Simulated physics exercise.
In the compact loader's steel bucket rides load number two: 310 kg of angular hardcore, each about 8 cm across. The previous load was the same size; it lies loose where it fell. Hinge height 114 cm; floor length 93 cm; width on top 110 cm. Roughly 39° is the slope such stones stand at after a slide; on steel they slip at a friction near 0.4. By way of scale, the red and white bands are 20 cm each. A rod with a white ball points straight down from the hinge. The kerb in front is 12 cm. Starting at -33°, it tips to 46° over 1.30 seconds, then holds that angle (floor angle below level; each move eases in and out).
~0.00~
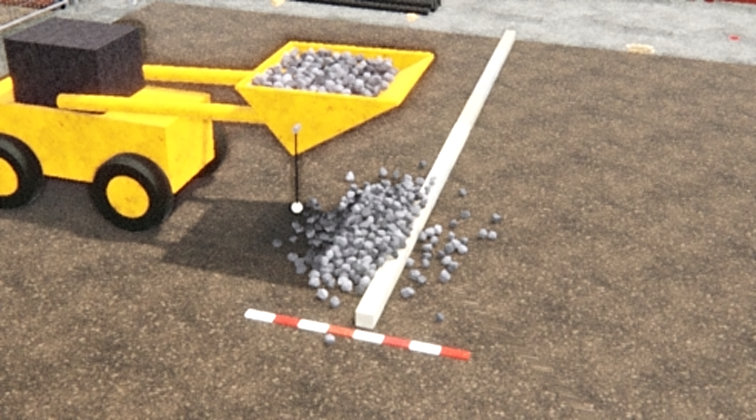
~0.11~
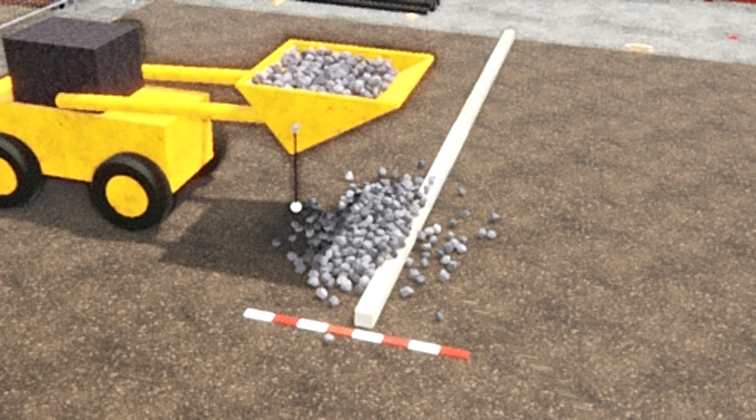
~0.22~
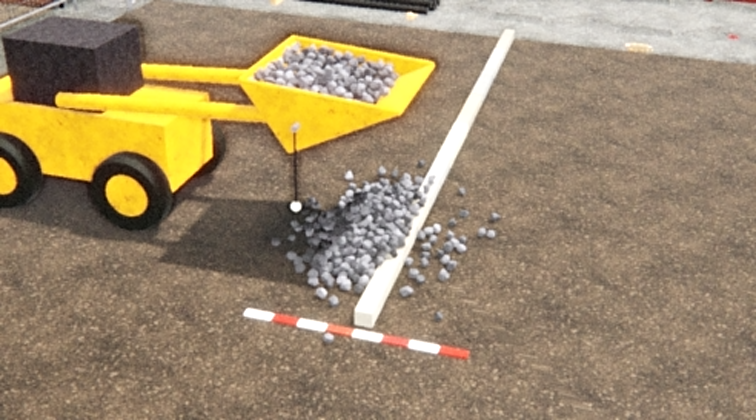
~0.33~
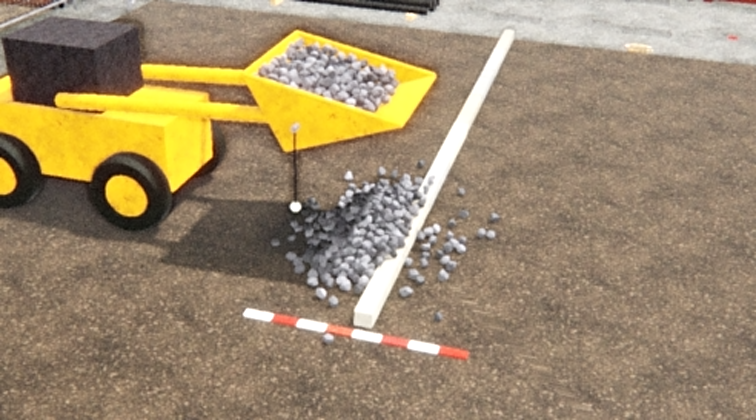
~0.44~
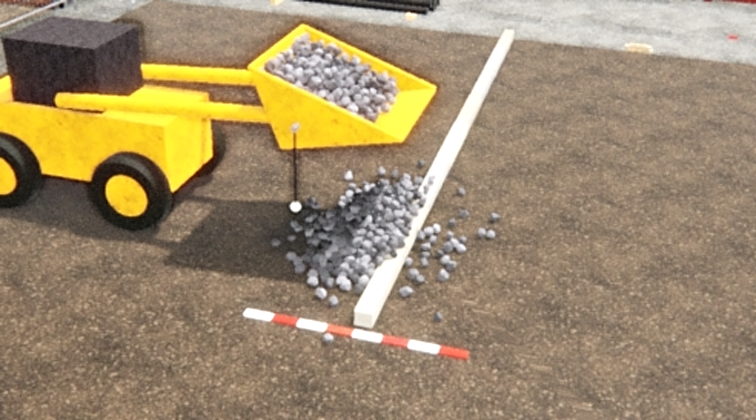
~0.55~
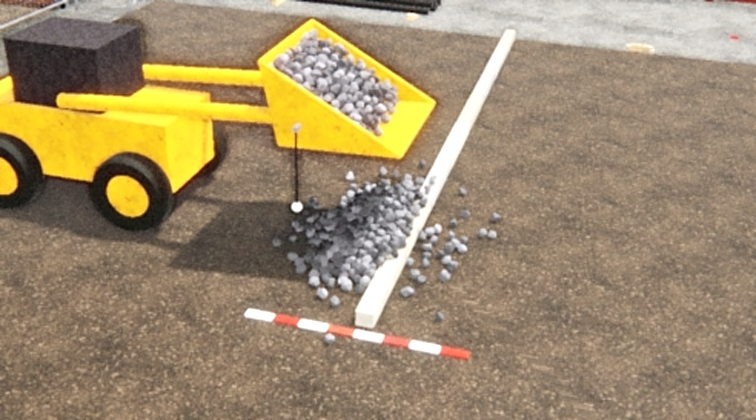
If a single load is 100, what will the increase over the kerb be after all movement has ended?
The increase will be around 61 per cent.
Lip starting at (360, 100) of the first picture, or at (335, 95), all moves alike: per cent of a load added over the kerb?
I'd guess close to 15 per cent first and close to 5 per cent second.
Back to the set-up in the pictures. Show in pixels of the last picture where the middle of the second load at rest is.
The centre sits about (427, 226).
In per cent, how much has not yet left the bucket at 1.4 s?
About 55 percent is still in there.
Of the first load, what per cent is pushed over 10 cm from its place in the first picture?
Estimate: 5 %, roughly.
After 1.0 s the floor is at 34°; in per cent of one load, 100 in the bucket, 95 on this side of the kerb, 5 over the kerb; the foremost stones are at (468, 252).
After 1.4 s the floor is at 46°; in per cent of one load, 54 in the bucket, 137 on this side of the kerb, 9 over the kerb; the foremost stones are at (468, 252).
After 1.8 s the floor is at 46°; in per cent of one load, 13 in the bucket, 137 on this side of the kerb, 50 over the kerb; the foremost stones are at (499, 227).
After 4.4 s the floor is at 46°; in per cent of one load, 1 in the bucket, 133 on this side of the kerb, 66 over the kerb; the foremost stones are at (556, 252). Net gain over the kerb, 61.
